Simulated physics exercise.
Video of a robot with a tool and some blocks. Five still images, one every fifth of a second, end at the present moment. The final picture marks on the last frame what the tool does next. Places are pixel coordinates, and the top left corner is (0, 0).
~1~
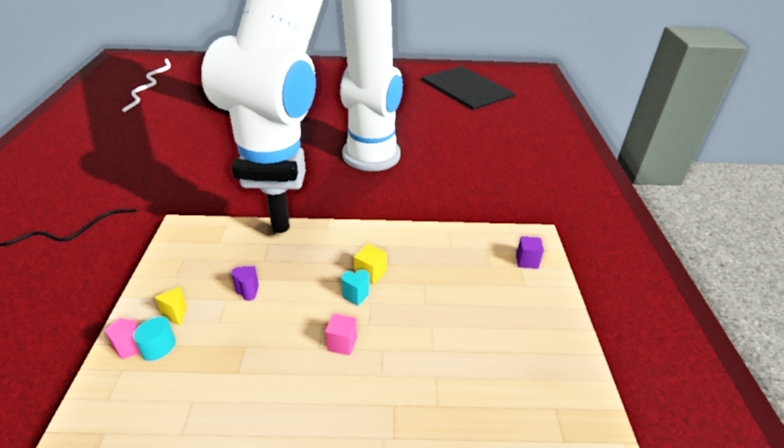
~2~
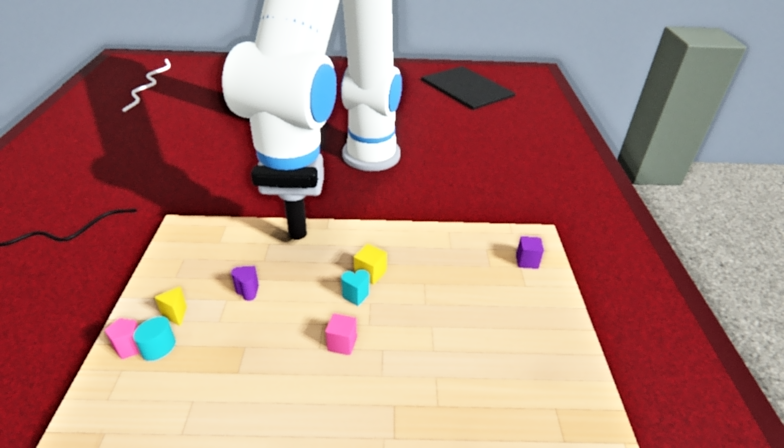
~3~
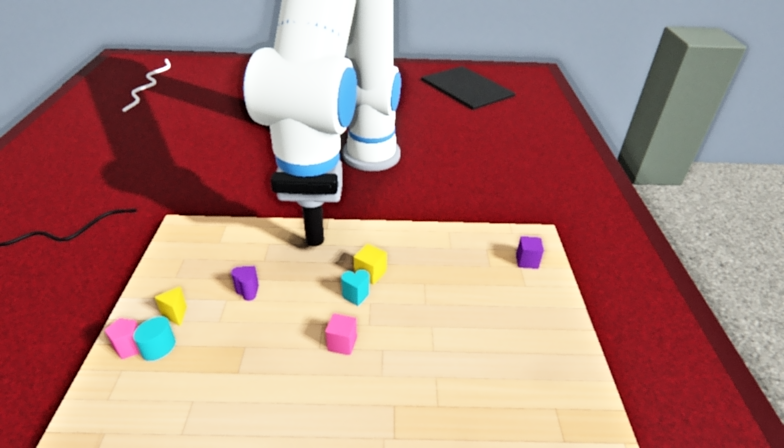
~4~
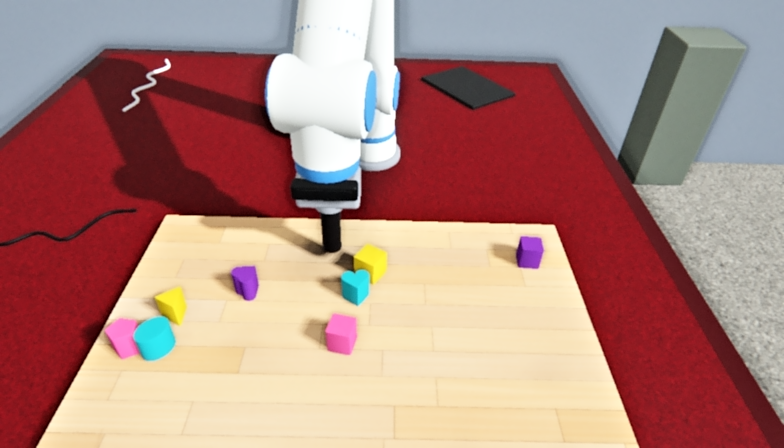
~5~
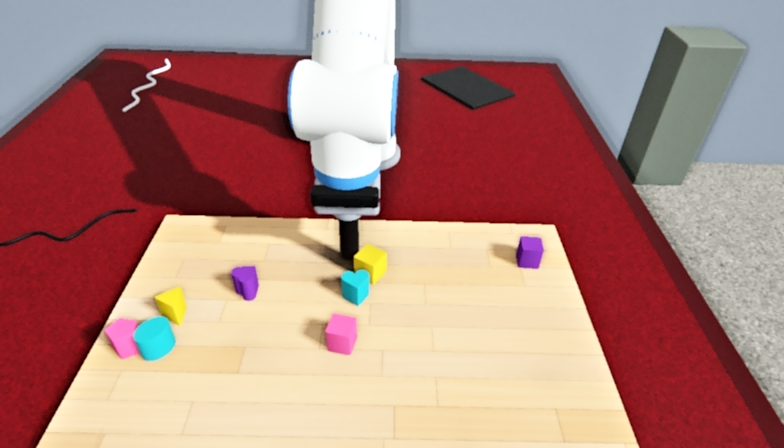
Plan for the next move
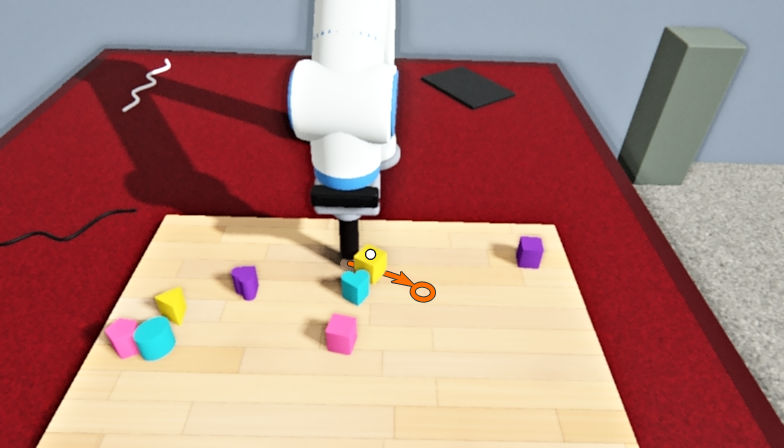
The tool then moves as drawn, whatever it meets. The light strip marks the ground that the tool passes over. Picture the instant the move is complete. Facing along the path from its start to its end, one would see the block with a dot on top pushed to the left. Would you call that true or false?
The statement is incorrect.
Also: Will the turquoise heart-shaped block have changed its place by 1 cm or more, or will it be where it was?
That block will keep its spot.
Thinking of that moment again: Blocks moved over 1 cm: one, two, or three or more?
1.
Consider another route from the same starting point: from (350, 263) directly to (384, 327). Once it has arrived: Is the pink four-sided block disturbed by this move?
It holds its position.
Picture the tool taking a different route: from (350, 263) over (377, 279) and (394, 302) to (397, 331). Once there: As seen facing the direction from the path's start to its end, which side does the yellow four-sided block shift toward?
Picture yourself facing from the start of the path to its end: The yellow four-sided block moves off to your left.
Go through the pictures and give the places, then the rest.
The first picture shows tool tip at (281, 228); block tops, turquoise heart-shaped block at (356, 277); yellow four-sided block at (371, 254).
The second picture shows tool at (298, 234); blocks unchanged.
The third picture shows tool at (315, 241); blocks unchanged.
The fourth picture shows tool at (332, 247); blocks unchanged.
The fifth picture shows tool at (350, 254); turquoise heart-shaped block at (356, 277); yellow four-sided block at (371, 254).
Path on the board, from (350, 263) through (388, 274) to (423, 292); the dot is on the yellow four-sided block.
The first path, step by step. One third of the way, tool at (376, 261); yellow four-sided block at (392, 263), turned 20° clockwise.
Two thirds of the way, tool at (401, 269); yellow four-sided block at (414, 275), turned 45° clockwise.
At the end, tool at (424, 282); turquoise heart-shaped block in place; yellow four-sided block at (432, 290), turned 60° clockwise.
